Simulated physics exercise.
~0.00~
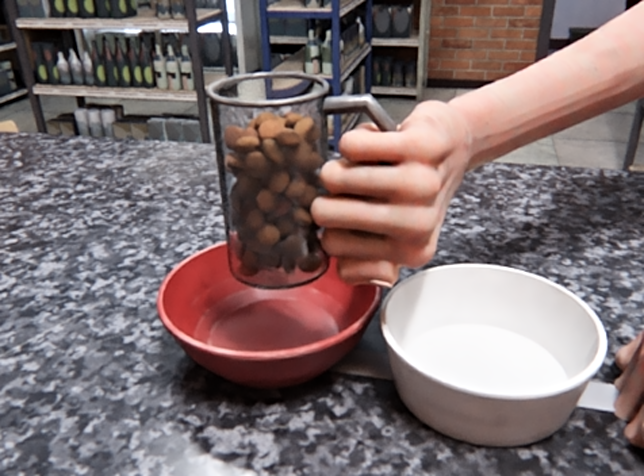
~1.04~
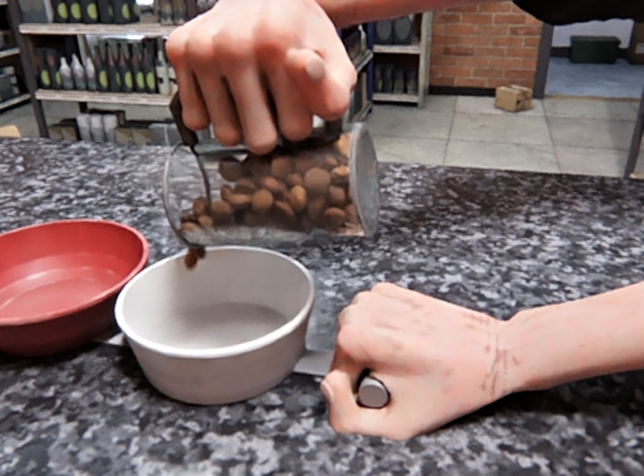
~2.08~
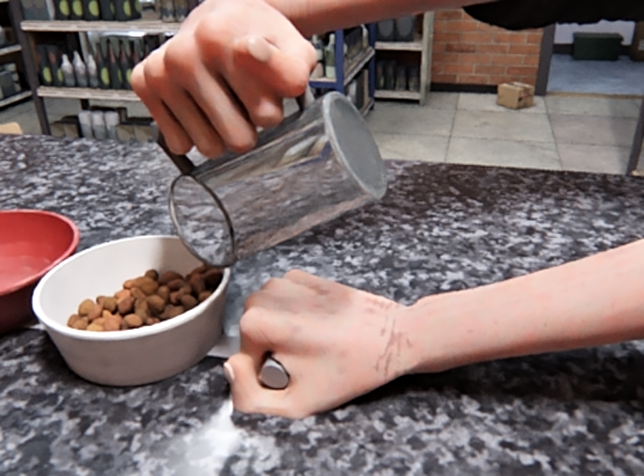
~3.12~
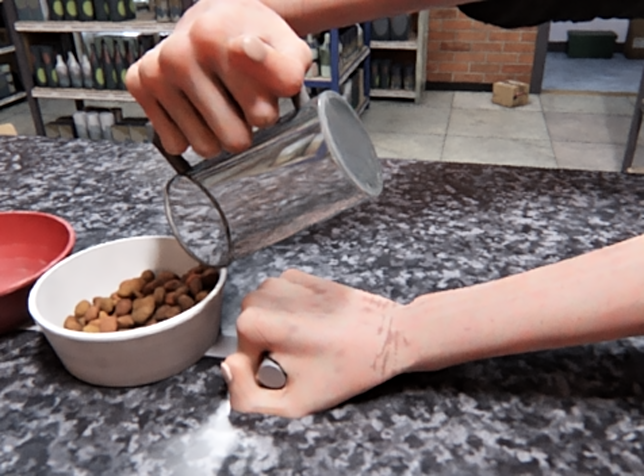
A hand pulls the joined bowls left while another tips all the kibble into the white dish.
